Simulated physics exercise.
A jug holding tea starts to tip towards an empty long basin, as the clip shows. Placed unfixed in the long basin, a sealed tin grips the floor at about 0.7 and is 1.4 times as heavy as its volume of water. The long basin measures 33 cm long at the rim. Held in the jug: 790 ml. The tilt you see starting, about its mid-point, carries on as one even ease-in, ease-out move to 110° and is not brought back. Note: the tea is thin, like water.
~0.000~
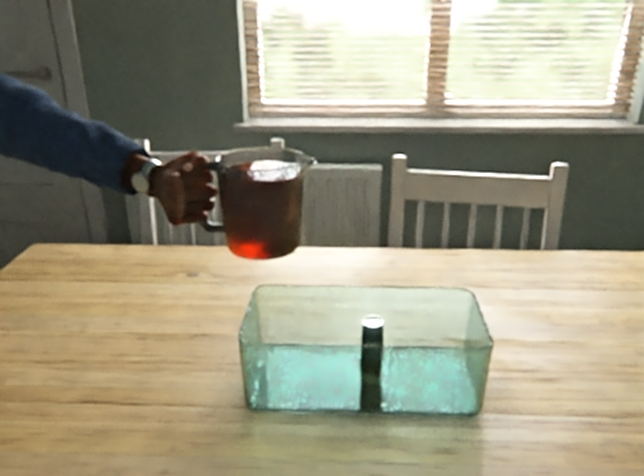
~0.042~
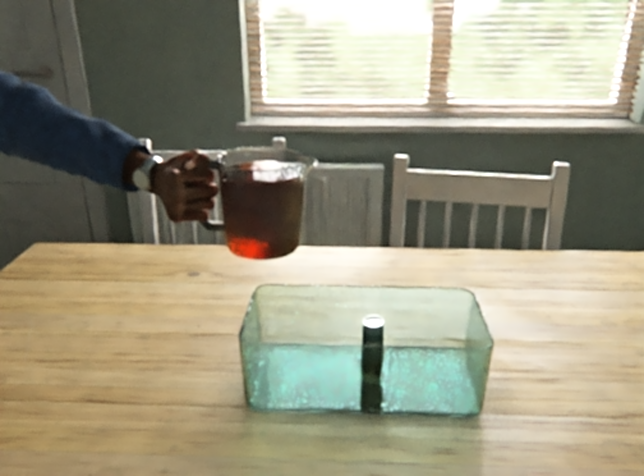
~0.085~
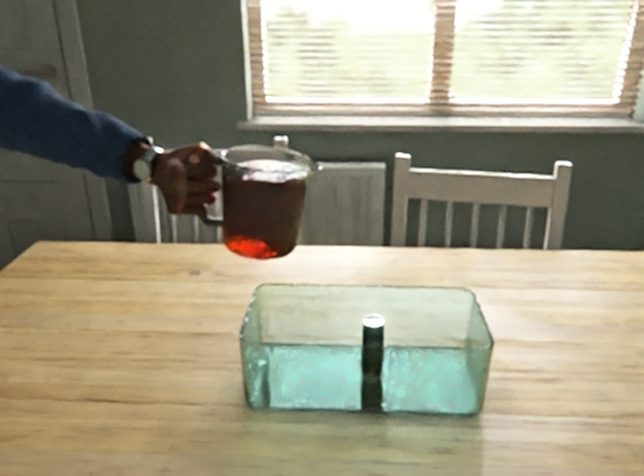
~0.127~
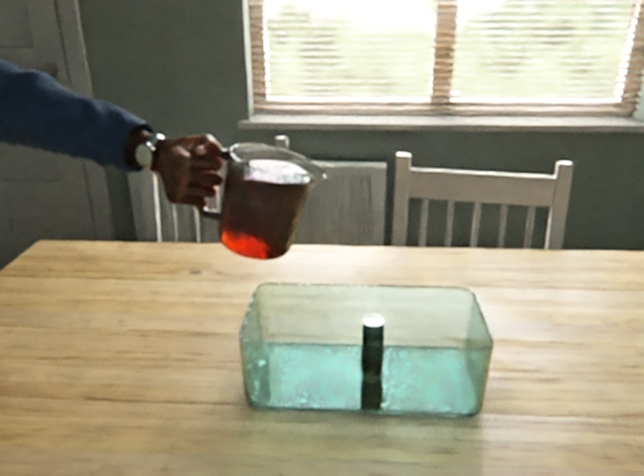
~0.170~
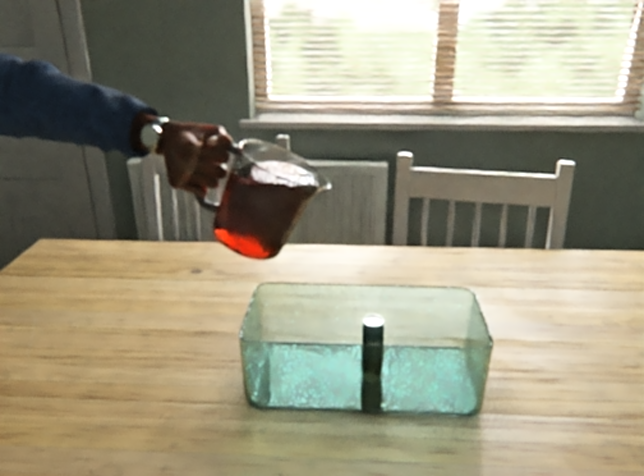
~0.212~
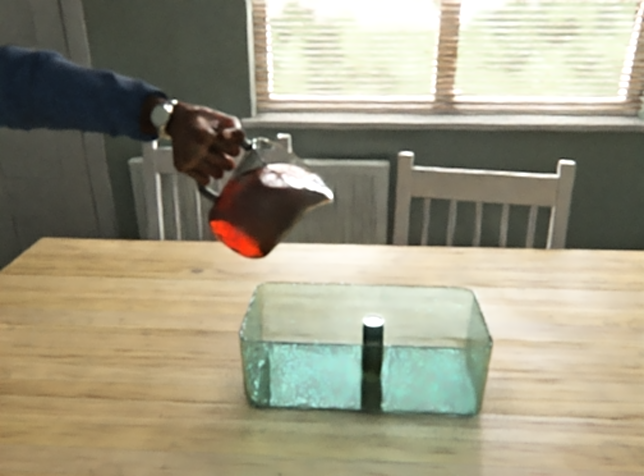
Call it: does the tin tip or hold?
It tips.
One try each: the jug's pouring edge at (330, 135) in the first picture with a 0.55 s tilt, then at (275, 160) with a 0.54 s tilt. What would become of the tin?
In the first try it remains standing; in the second it remains standing.
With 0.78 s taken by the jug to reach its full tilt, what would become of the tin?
The tin topples.
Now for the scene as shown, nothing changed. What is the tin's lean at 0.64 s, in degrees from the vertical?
About 5 degrees.
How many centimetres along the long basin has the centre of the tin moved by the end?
The tin's middle ends up about 9.0 cm along the basin.
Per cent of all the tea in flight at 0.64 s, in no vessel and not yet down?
Roughly 16 per cent.
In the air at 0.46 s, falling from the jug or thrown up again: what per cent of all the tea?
Near 34 per cent at that time.
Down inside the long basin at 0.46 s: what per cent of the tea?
Near 18 in a hundred.
By 0.46 s the tilt is 104° and 48 per cent is still to pour; the tin stands where it began.
By 0.64 s the tilt is 110° and 9 per cent is still to pour; the tin stands 2 cm from where it began.
By 0.83 s the tilt is 110° and 1 per cent is still to pour; the tin lies on its side.
By 1.04 s the tilt is 110° and 0 per cent is still to pour; the tin lies on its side.
At rest the tin lies on its side.
